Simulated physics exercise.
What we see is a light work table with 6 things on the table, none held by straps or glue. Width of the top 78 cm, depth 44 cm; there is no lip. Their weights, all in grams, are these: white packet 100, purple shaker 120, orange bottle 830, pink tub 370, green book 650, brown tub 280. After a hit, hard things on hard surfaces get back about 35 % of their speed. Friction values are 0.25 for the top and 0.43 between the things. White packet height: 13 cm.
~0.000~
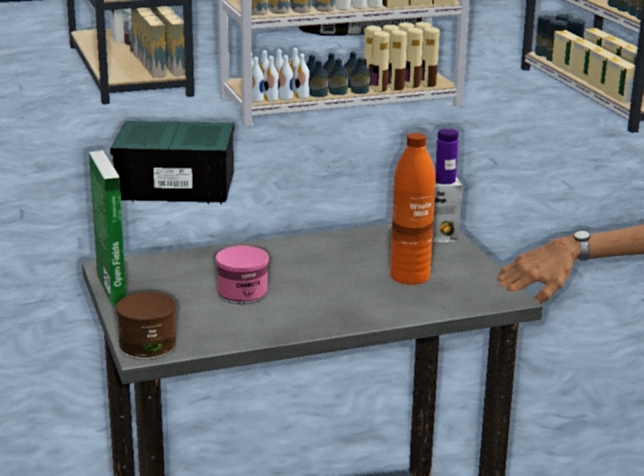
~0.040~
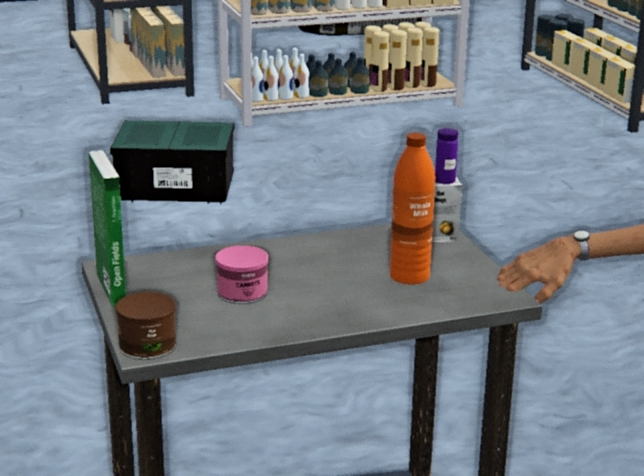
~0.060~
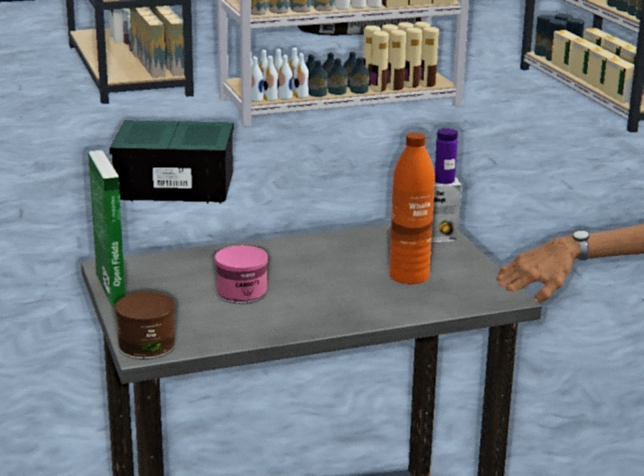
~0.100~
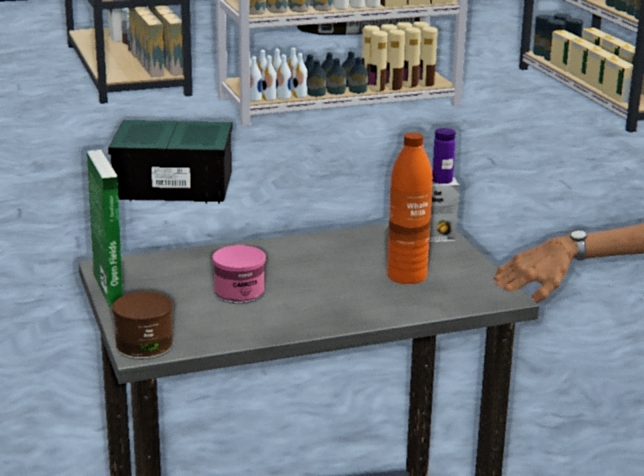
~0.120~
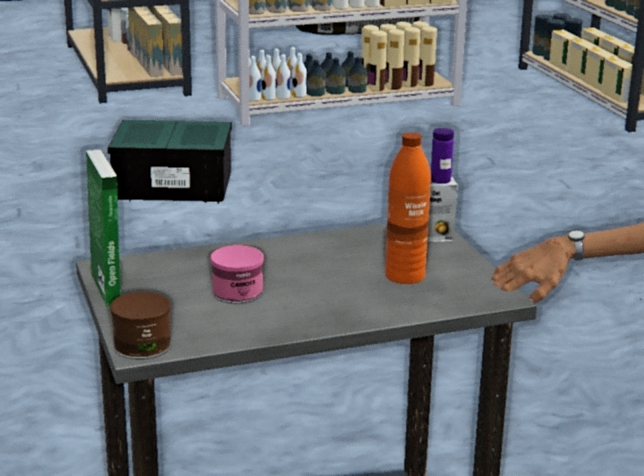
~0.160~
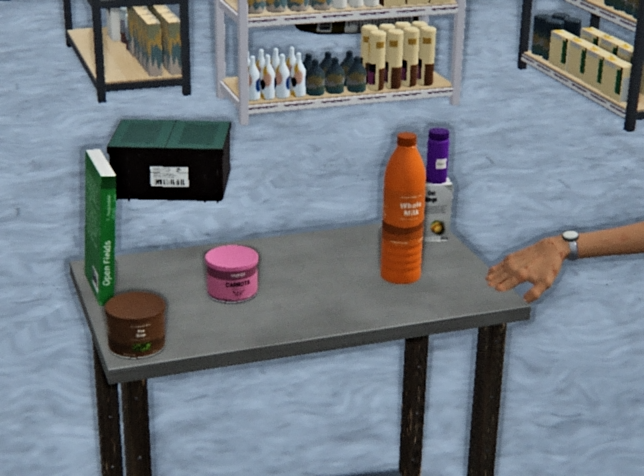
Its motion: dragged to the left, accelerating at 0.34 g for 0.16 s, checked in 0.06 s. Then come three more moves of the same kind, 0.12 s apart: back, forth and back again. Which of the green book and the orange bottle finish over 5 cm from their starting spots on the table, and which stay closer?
The green book finishes further off, the orange bottle stays closer.
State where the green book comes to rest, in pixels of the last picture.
In the end it sits at around (167, 270).
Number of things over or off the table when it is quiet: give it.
The count comes out at 1.
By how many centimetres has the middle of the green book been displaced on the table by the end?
16 cm.
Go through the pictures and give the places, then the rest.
Green book (108, 228); orange bottle (413, 208), in the first picture.
Pink tub (242, 275); brown tub (147, 326), in the second picture.
White packet (438, 210); purple shaker (446, 156), in the third picture.
Pink tub (239, 274); brown tub (144, 325), in the fourth picture.
Table shifted 1 cm; white packet (434, 210); purple shaker (442, 156), in the fifth picture.
Table shifted 2 cm; green book (100, 227) tilted 4°; orange bottle (404, 207), in the sixth picture.
By 0.36 s, table shifted 6 cm; green book tilted 24° near (93, 230).
By 0.66 s, green book on its side near (141, 259).
By 0.96 s, table shifted 6 cm; green book on its side near (137, 274); pink tub 4 cm from its spot.
By 1.36 s, green book on its side near (164, 270); pink tub 3 cm from its spot.
When it is over (2.0 s), lying over on the table, green book; the other 5 within 5 cm of the start. End places, in pixels of the last picture, green book near (167, 270), orange bottle near (411, 207).
